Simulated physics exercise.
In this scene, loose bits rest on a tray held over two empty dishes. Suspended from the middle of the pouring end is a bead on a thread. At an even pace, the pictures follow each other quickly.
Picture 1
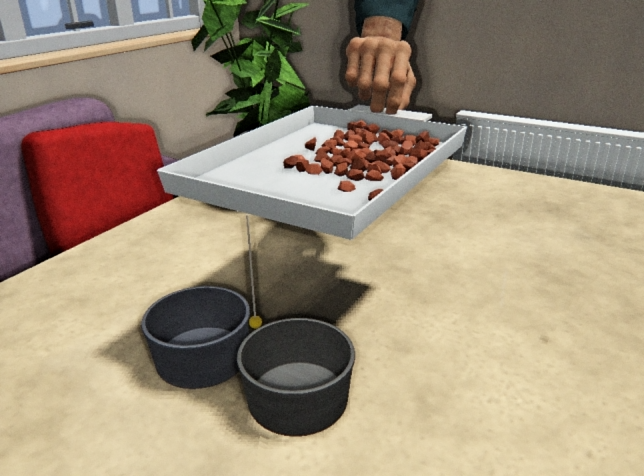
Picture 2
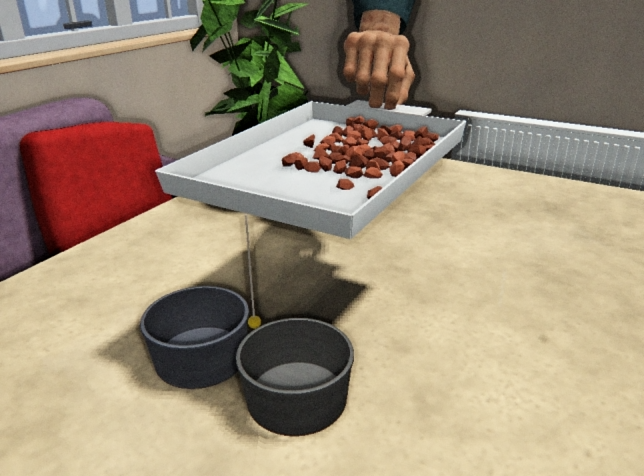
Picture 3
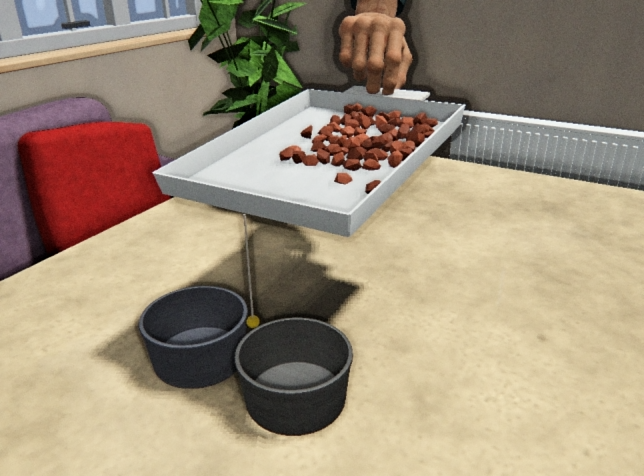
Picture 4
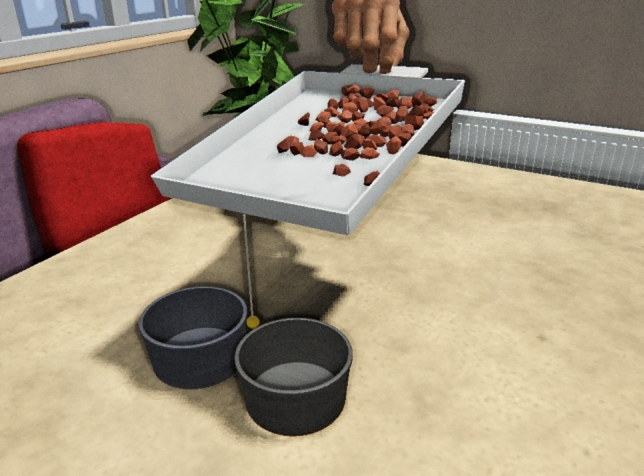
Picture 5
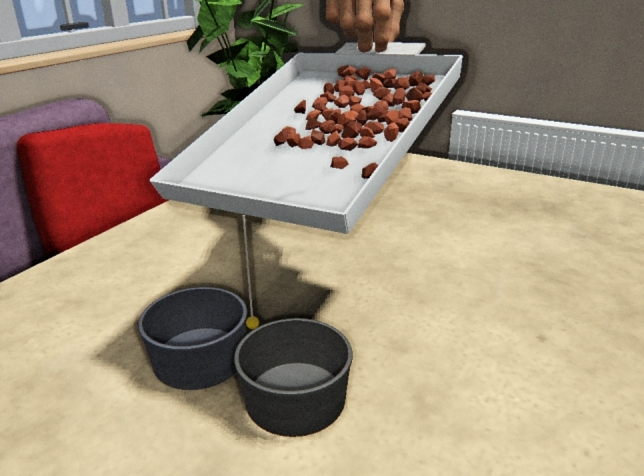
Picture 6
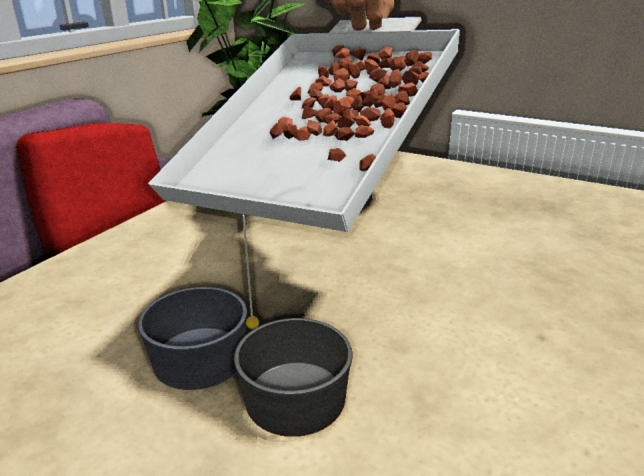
At a table near a red chair, a hand raised the far end of a pale tray above two dark bowls, tilting it steadily toward them, while the reddish-brown chunks stayed bunched near the raised end.
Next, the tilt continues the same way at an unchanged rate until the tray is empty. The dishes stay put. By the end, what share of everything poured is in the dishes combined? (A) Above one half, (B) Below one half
Below one half.
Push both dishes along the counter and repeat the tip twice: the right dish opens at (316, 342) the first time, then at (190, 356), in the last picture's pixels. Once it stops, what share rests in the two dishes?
You'd get 10 in a hundred first and 60 in a hundred after that.
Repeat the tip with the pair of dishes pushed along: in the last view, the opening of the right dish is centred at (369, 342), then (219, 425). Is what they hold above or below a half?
The first place gets a lesser share, the second a lesser share.
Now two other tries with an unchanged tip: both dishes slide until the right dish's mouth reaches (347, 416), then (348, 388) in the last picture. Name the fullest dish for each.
In the first try it's the one on the left, and in the second it's the one on the left.
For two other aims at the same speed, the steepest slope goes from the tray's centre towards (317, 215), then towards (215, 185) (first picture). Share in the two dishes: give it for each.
40 % then 70 %, roughly.
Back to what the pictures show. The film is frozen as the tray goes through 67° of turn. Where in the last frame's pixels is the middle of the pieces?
Somewhere about (222, 193).
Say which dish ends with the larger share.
The one that comes out ahead is the leftward one.
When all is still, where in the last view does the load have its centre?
(162, 417).
Soon, tray tipped steeply; most on the tray; a small part in the air.
A while on, tray tipped past a quarter turn; about a third on the tray; a small part in the left dish; about half outside both; a small part in the air.
Towards the end, tray tipped past a quarter turn; about a quarter in the left dish; about two thirds outside both.
Finally, tray tipped past a quarter turn; none in the right dish; about a quarter in the left dish; about two thirds outside both.
